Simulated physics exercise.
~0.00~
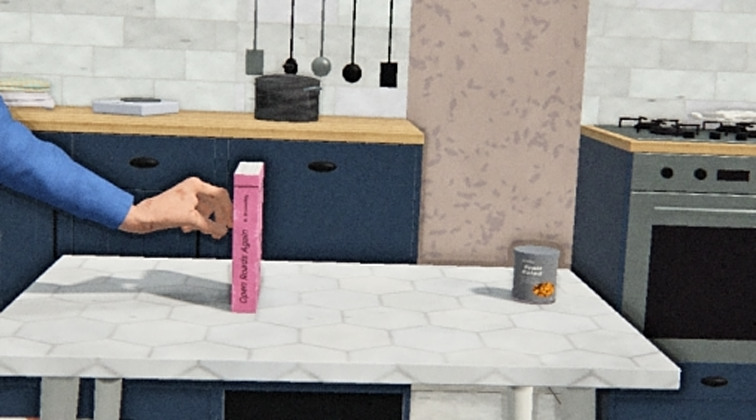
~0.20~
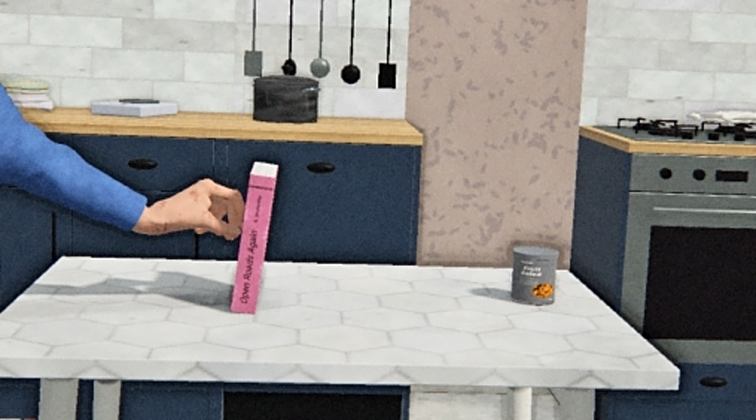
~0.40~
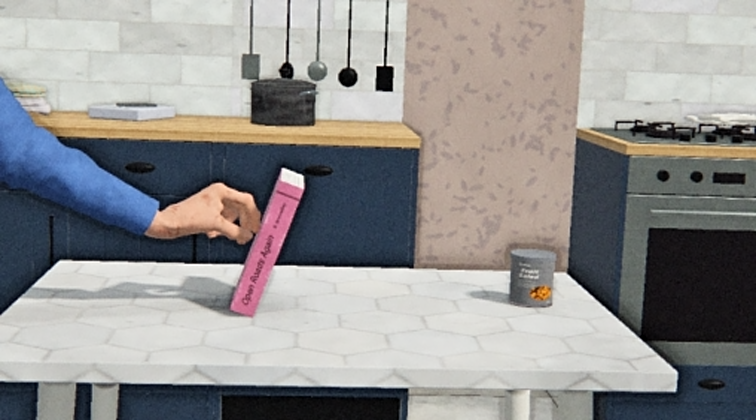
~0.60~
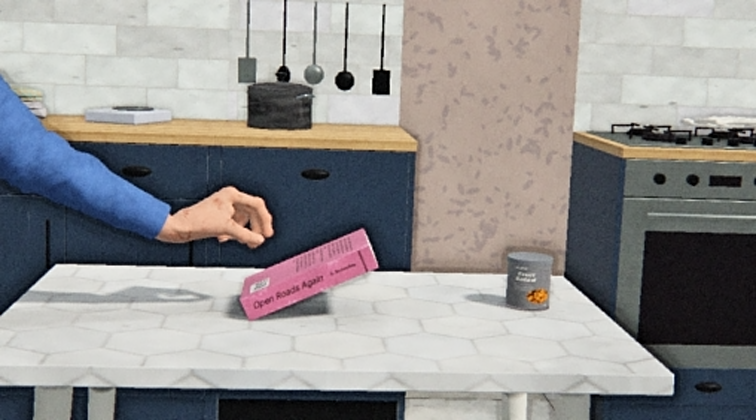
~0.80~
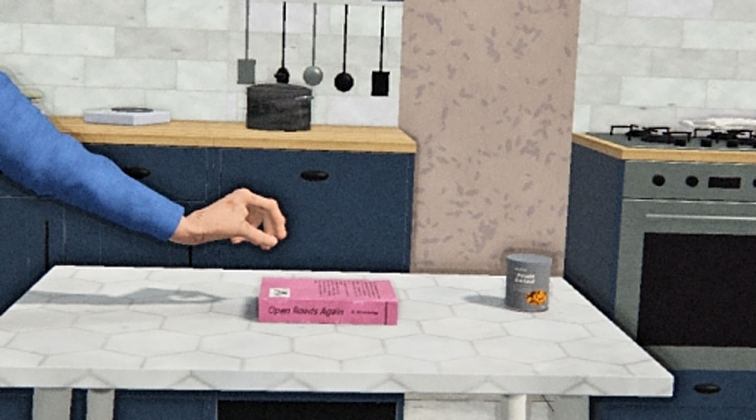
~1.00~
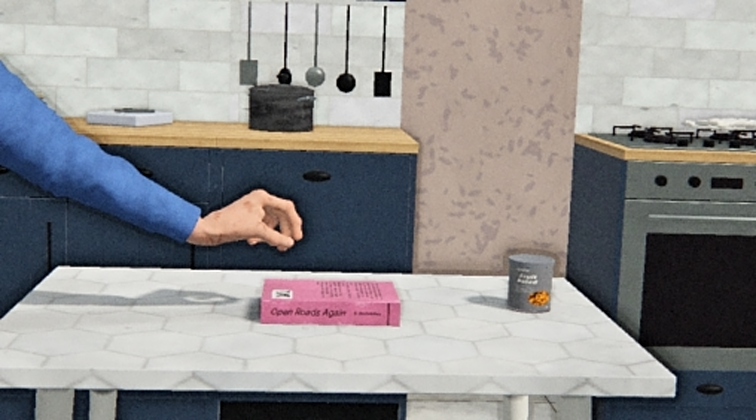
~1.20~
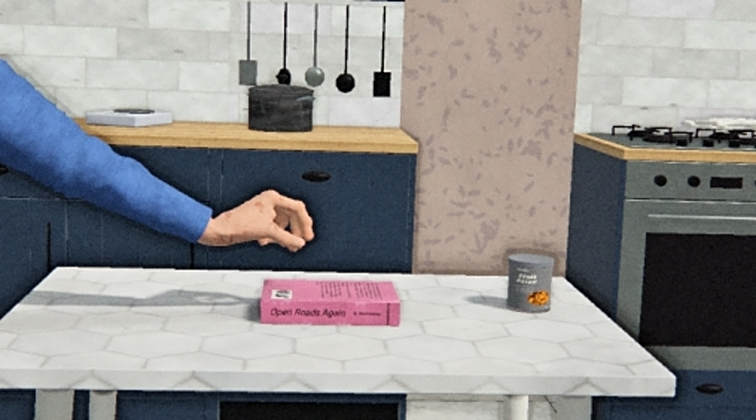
In a kitchen with dark blue cabinets, a pink book stands upright on a white tiled table, with a small grey tin to its right. A hand in a blue sleeve reaches in from the left and pushes the upper part of the book. The book tilts to the right, leaning further as the fingers press on. It then tips past its balance and drops away from the hand, landing flat on its side. The hand drifts a little further right above it and the book lies still, while the tin stays standing, untouched.
